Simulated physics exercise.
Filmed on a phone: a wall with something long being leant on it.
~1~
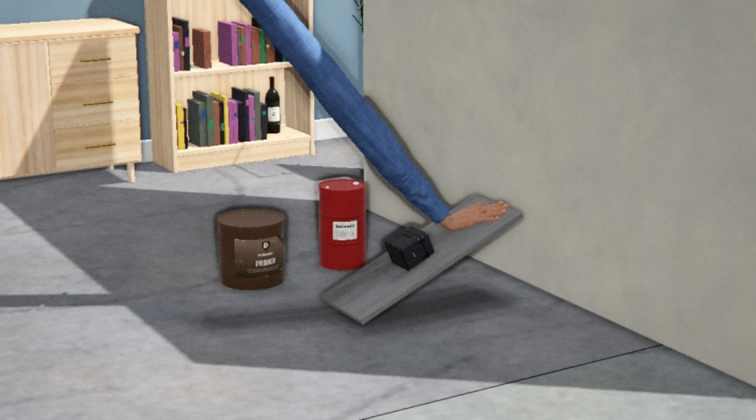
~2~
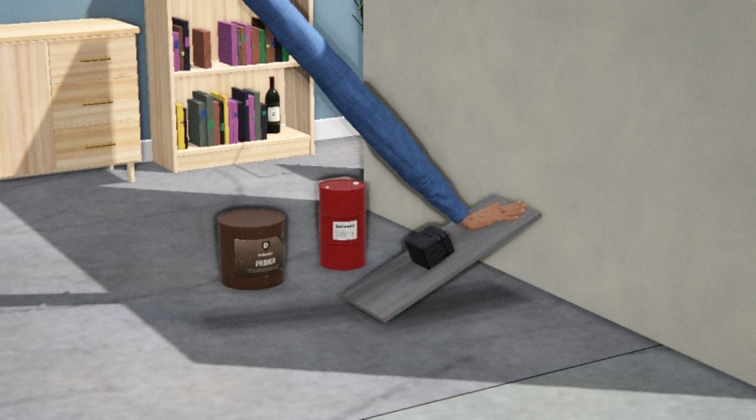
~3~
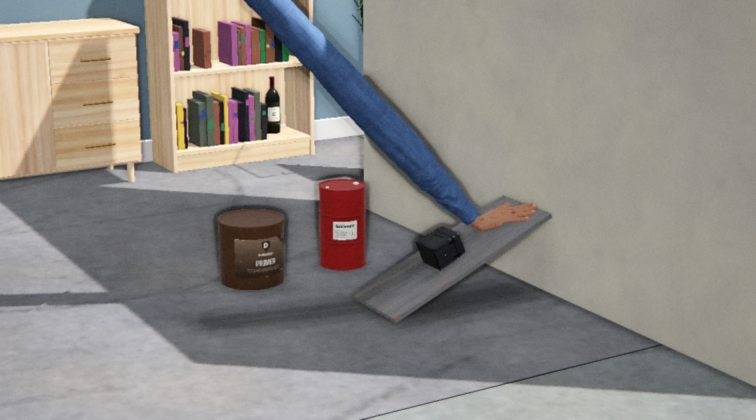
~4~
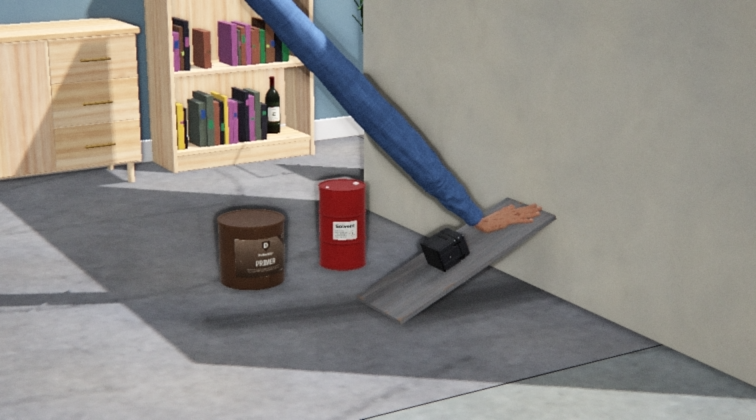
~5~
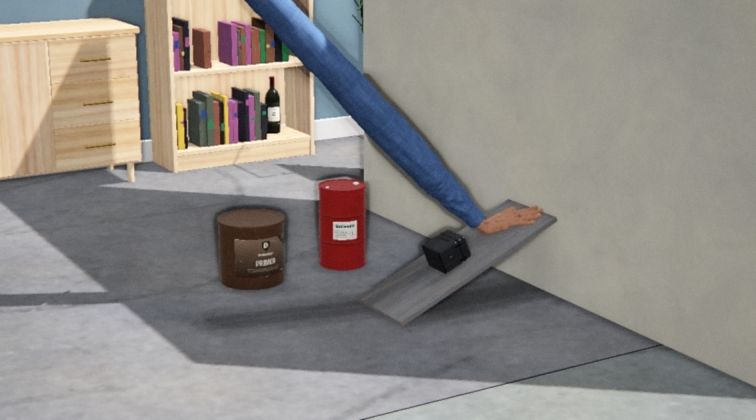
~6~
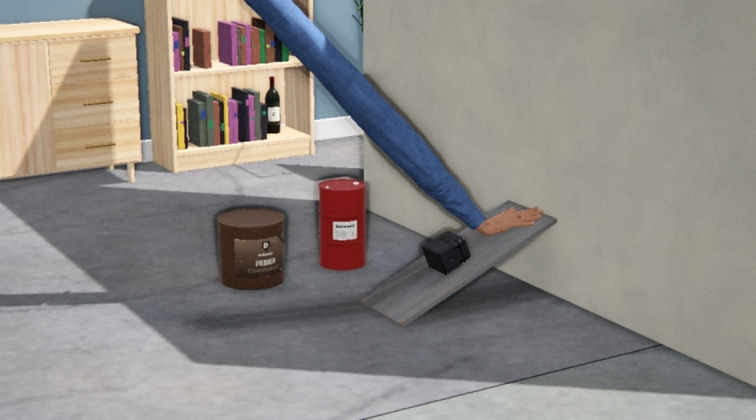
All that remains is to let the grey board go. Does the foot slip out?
In the end the board gives way.
Then, 0.30 s on from there, grey board 19° lower than it was left near (449, 292).
Then, 0.40 s on from there, grey board 23° lower than it was left near (448, 296).
In the end, moved from the start, grey board; the other 2 unmoved. At the end, from the last picture's camera, grey board near (448, 299). The board slides down.
